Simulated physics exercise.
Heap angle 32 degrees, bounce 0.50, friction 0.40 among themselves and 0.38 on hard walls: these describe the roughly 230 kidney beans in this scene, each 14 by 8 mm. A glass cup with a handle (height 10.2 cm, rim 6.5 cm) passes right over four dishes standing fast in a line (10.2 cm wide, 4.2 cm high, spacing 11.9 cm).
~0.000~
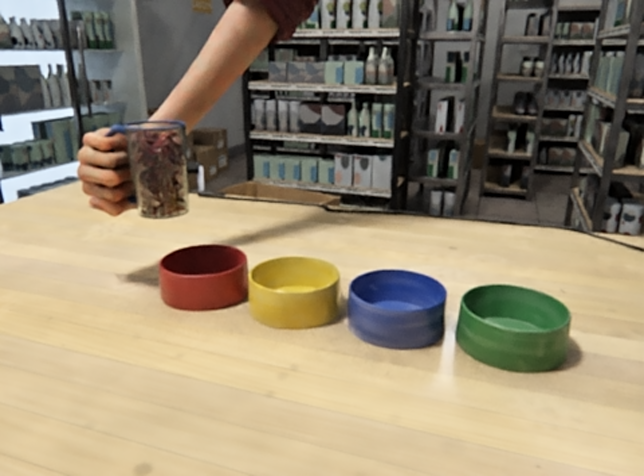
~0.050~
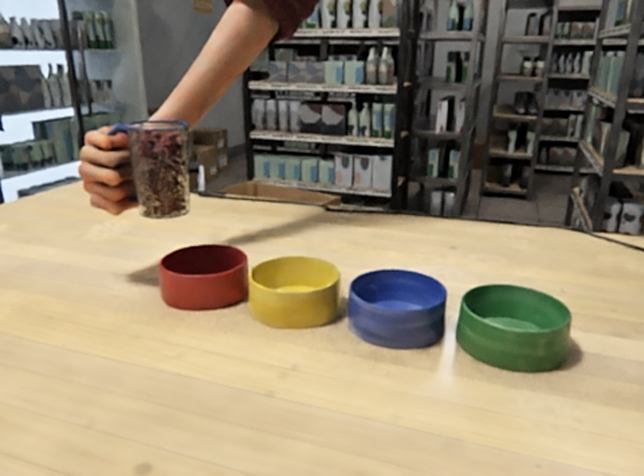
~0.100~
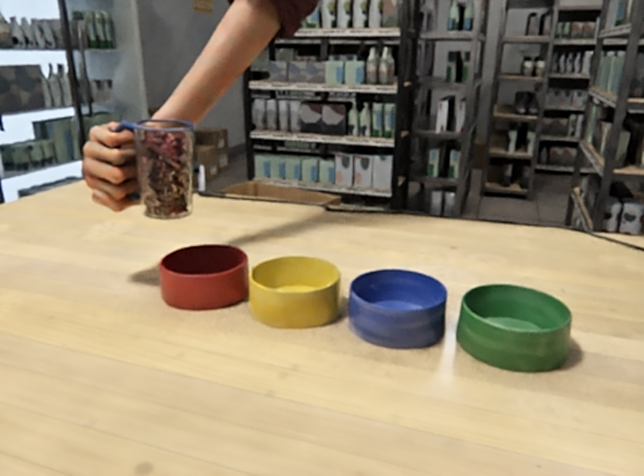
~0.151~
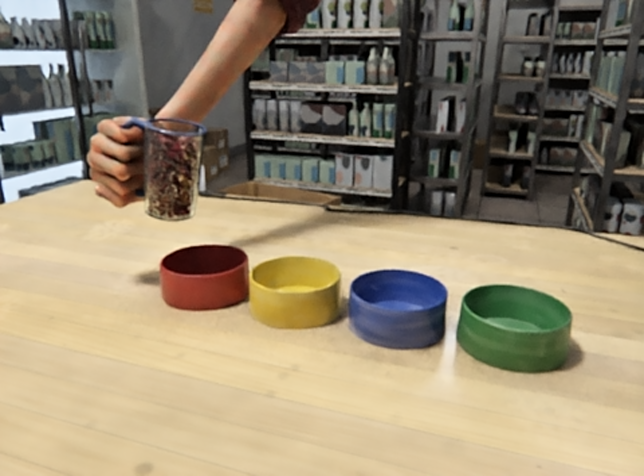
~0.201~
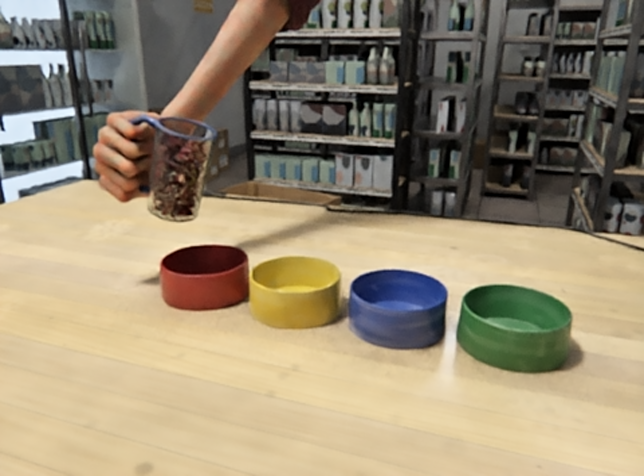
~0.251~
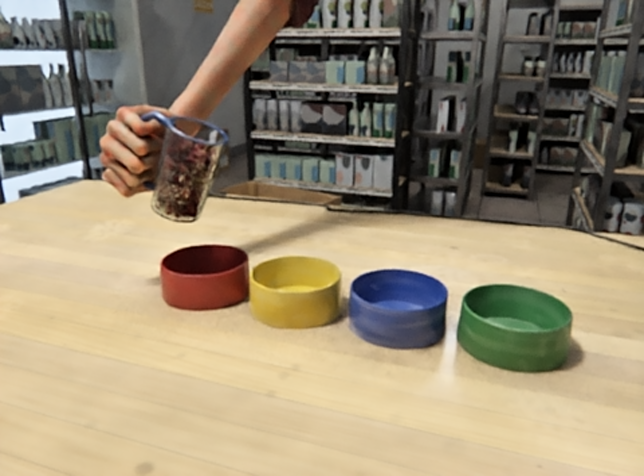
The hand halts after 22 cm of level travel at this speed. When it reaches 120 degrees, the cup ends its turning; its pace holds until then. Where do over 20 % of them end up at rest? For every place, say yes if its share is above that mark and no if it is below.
Red dish: No, blue dish: Yes, green dish: No, yellow dish: No, counter: No.
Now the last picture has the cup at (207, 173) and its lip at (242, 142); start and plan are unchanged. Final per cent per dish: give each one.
Then red 0, blue 100, green 0, and yellow 0.
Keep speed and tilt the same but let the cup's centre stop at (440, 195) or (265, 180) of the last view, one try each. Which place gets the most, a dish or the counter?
Try 1 - blue; try 2 - yellow.
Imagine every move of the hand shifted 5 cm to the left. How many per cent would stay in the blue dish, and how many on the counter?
Shares would be blue 50 and counter 30.
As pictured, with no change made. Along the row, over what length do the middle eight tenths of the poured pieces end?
That stretch comes to around 6 cm.
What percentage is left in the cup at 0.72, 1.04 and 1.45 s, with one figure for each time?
In turn: 100 %, 85 %, 0 %.
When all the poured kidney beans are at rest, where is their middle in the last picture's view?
Estimated resting centre: Around (403, 307).
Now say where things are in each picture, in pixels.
The first picture shows cup at (160, 169), tilt 0 degrees, lip at (180, 127), moved 0.0 cm; middle of the pieces at (162, 171); red dish at (204, 260); yellow dish at (295, 273); blue dish at (398, 289); green dish at (515, 306).
The second picture shows cup at (162, 169), tilt 1 degrees, lip at (182, 127), moved 0.2 cm; middle of the pieces at (163, 171).
The third picture shows cup at (166, 169), tilt 5 degrees, lip at (190, 129), moved 0.8 cm; middle of the pieces at (168, 171).
The fourth picture shows cup at (173, 170), tilt 11 degrees, lip at (201, 134), moved 1.7 cm; middle of the pieces at (174, 172).
The fifth picture shows cup at (180, 171), tilt 16 degrees, lip at (212, 139), moved 2.6 cm; middle of the pieces at (181, 172).
The sixth picture shows cup at (187, 171), tilt 22 degrees, lip at (223, 144), moved 3.5 cm; middle of the pieces at (188, 172); red dish at (205, 259); yellow dish at (296, 273); blue dish at (399, 288); green dish at (516, 306). The cup turns about 115 degrees a second and travels 18 cm a second.
After 0.72 s, tilt 77 degrees; cup holds 100 %.
After 1.04 s, tilt 114 degrees; cup holds 85 %, blue 5 %.
After 1.45 s, tilt 120 degrees; cup holds 0 %, blue 95 %.
In the end, at 2.1 s, red 0 %, blue 95 %, green 0 %, yellow 0 %, counter 5 %.
